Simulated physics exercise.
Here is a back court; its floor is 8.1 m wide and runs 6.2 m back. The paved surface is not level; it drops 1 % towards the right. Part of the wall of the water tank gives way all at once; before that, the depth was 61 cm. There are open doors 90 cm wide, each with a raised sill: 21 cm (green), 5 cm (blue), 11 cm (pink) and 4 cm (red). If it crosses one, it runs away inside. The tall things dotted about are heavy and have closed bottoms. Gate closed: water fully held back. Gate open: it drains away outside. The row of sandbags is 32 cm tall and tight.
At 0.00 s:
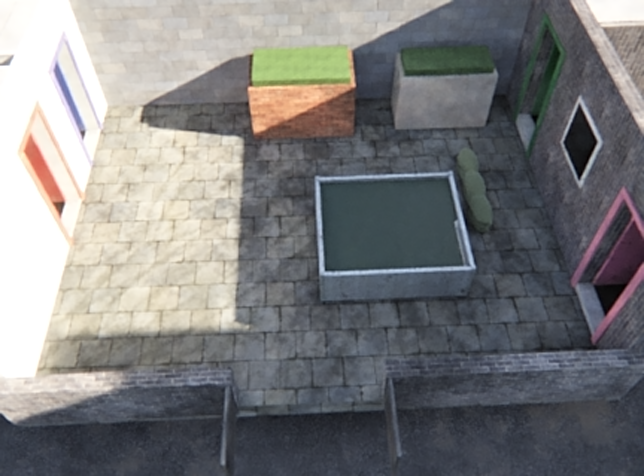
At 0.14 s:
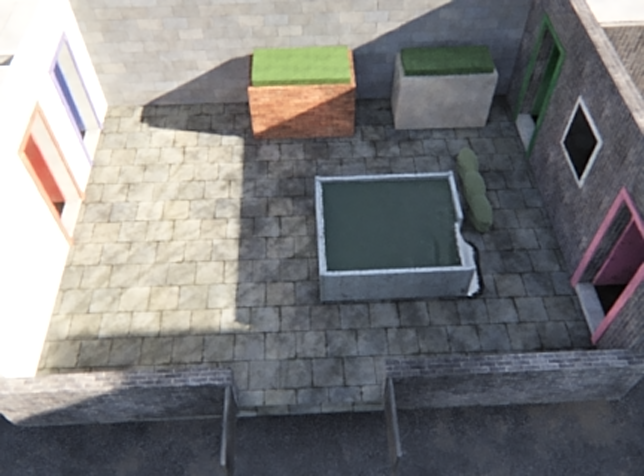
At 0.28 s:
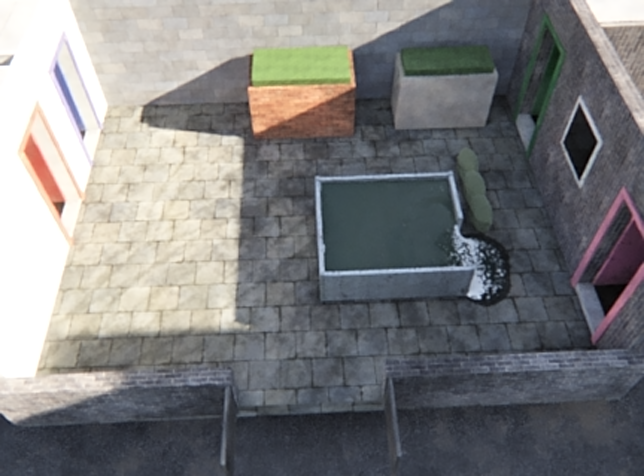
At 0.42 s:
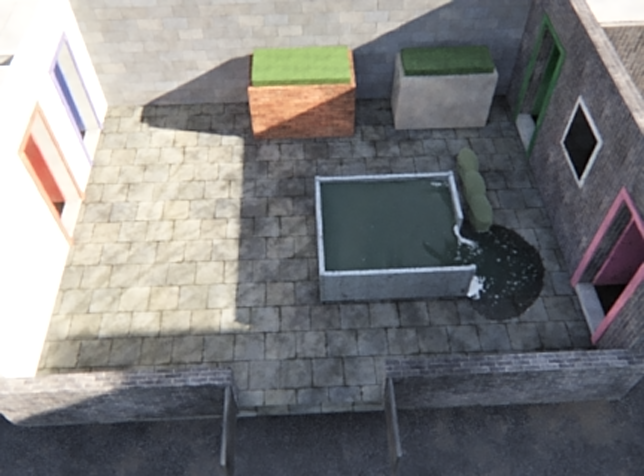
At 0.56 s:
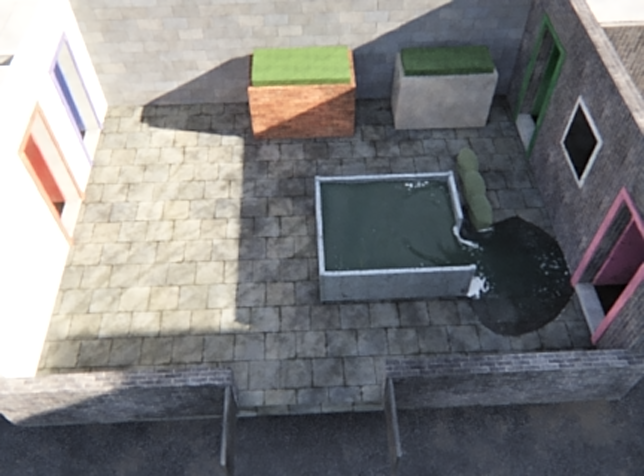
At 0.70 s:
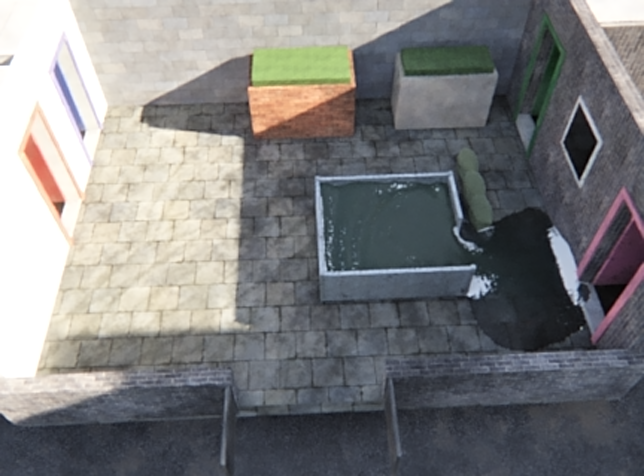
The video shows a paved courtyard with a rectangular water tank whose right side opens near the front corner, releasing dark water that foams, spreads rightward across the paving in a widening pool, and reaches the wall beside the pink-framed doorway.
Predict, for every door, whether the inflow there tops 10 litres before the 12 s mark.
Prediction: At the green door it falls short of 10 litres; at the blue door it falls short of 10 litres; at the pink door it tops 10 litres; at the red door it falls short of 10 litres.
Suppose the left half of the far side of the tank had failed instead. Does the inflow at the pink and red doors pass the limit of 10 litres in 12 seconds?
Against the limit, the pink door stays within it and the red door exceeds it.
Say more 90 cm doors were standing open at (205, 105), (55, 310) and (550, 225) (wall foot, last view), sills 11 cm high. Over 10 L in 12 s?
The first one doesn't reach it, the second one doesn't reach it, and the third one exceeds it.
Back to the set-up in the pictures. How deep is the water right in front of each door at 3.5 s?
Door by door in cm, green shows 5, blue shows 0, pink shows 23, red shows 0.
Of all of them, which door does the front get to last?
I'd say the blue one.
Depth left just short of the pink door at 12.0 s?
It averages close to 9.5 centimetres.
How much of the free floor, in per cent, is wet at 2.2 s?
Roughly 15 % of the floor is wet.
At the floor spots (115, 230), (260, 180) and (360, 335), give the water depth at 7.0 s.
Spot by spot: Some 1, 1, then 5 cm.
After 1.4 s water covers 10 % of the floor and is deepest (38 cm) near (559, 270); green door not reached, blue door not reached, pink door 28 cm at the sill, 31 L in, red door not reached.
After 2.2 s water covers 15 % of the floor and is deepest (37 cm) near (595, 375); green door 5 cm at the sill, 0 L in, blue door not reached, pink door 28 cm at the sill, 111 L in, red door not reached.
After 3.5 s water covers 30 % of the floor and is deepest (26 cm) near (591, 363); green door 5 cm at the sill, 0 L in, blue door not reached, pink door 23 cm at the sill, 201 L in, red door not reached.
After 7.0 s water covers 65 % of the floor and is deepest (16 cm) near (562, 280); green door 13 cm at the sill, 0 L in, blue door not reached, pink door 15 cm at the sill, 297 L in, red door not reached.
After 12.0 s water covers 90 % of the floor and is deepest (10 cm) near (582, 375); green door 10 cm at the sill, 0 L in, blue door 1 cm at the sill, 0 L in, pink door 10 cm at the sill, 311 L in, red door 2 cm at the sill, 0 L in.
